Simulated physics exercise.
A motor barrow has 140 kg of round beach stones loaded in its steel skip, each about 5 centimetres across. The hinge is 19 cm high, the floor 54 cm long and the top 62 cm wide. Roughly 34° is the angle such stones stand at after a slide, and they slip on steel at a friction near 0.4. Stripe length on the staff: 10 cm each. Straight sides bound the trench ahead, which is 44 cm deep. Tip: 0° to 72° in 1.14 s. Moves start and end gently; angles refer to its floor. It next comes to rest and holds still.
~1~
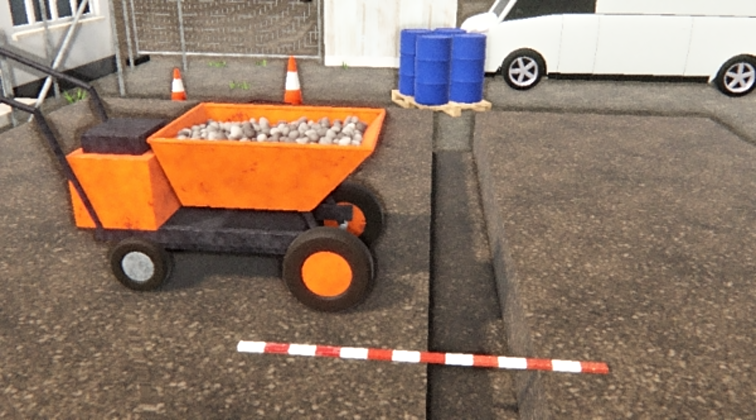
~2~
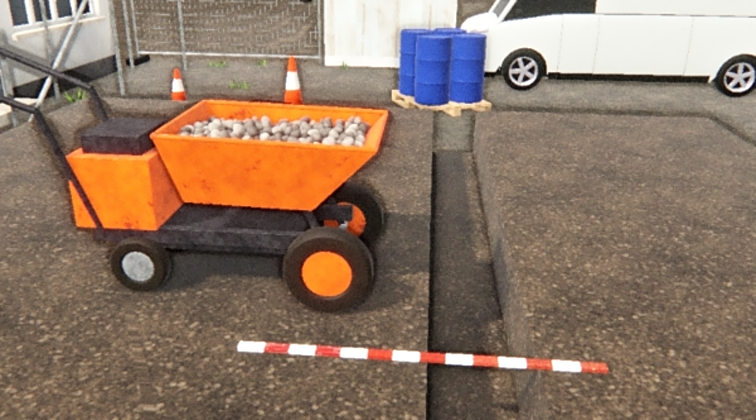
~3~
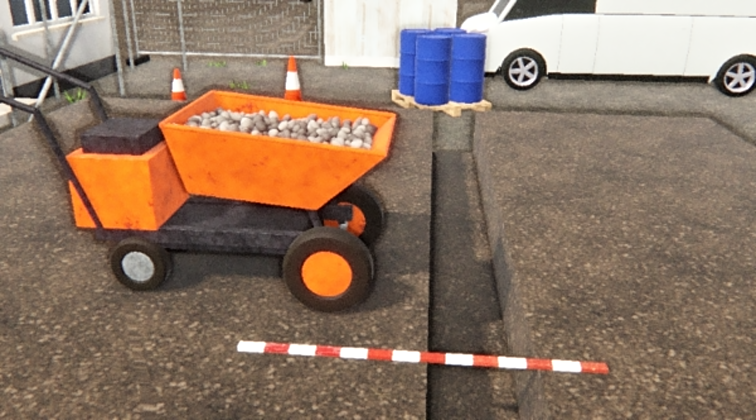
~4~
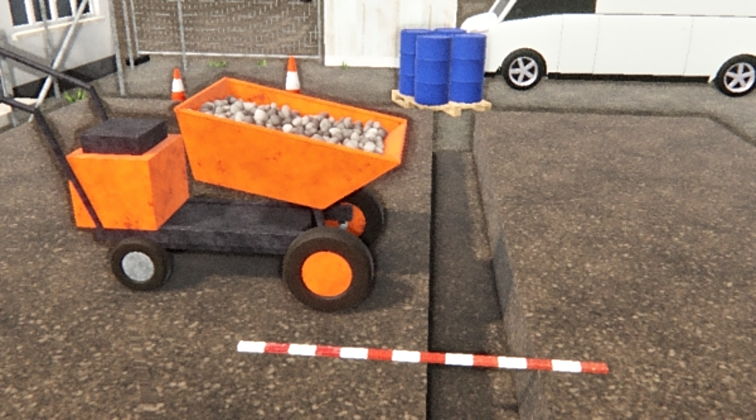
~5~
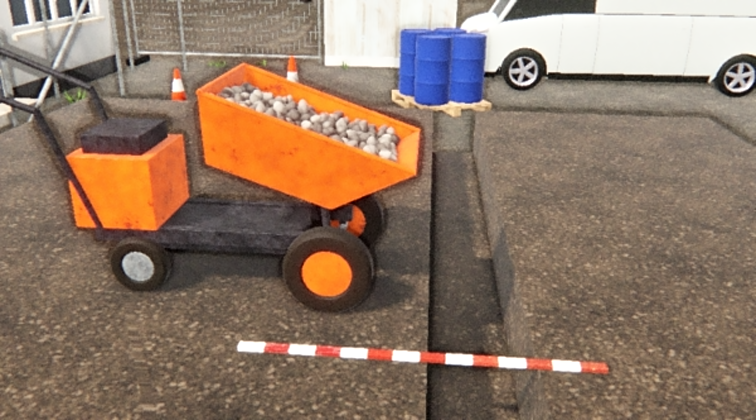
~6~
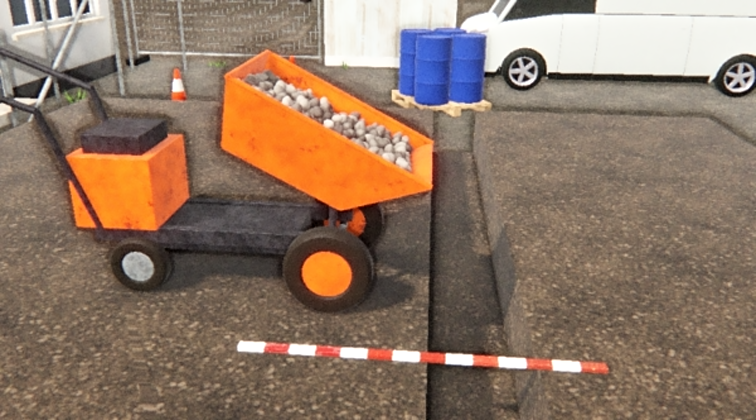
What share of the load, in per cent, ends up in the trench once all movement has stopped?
About 65 per cent.
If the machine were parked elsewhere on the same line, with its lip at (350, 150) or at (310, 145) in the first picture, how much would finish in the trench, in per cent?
It'd be around 90 per cent and after that around 100 per cent.
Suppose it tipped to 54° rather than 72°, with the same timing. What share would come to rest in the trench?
Share in trench: Approx. 60%.
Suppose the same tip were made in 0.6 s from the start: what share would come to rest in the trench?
Expected share: Around 50%.
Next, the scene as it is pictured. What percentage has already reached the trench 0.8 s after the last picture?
I'd put it near 40 per cent.
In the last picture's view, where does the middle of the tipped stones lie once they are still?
Centre estimate: Around (499, 352).
Then, 0.4 s after the last picture the floor is at 61°, 99 % in the skip, 1 % in the trench; the foremost stones are at (474, 232).
Then, 0.8 s after the last picture the floor is at 72°, 42 % in the skip, 38 % in the trench, 20 % past the trench; the foremost stones are at (590, 287).
Then, 1.1 s after the last picture the floor is at 72°, 9 % in the skip, 56 % in the trench, 35 % past the trench; the foremost stones are at (726, 312).
Then, 3.1 s after the last picture the floor is at 72°, 0 % in the skip, 65 % in the trench, 35 % past the trench; the foremost stones are past the picture's edge.
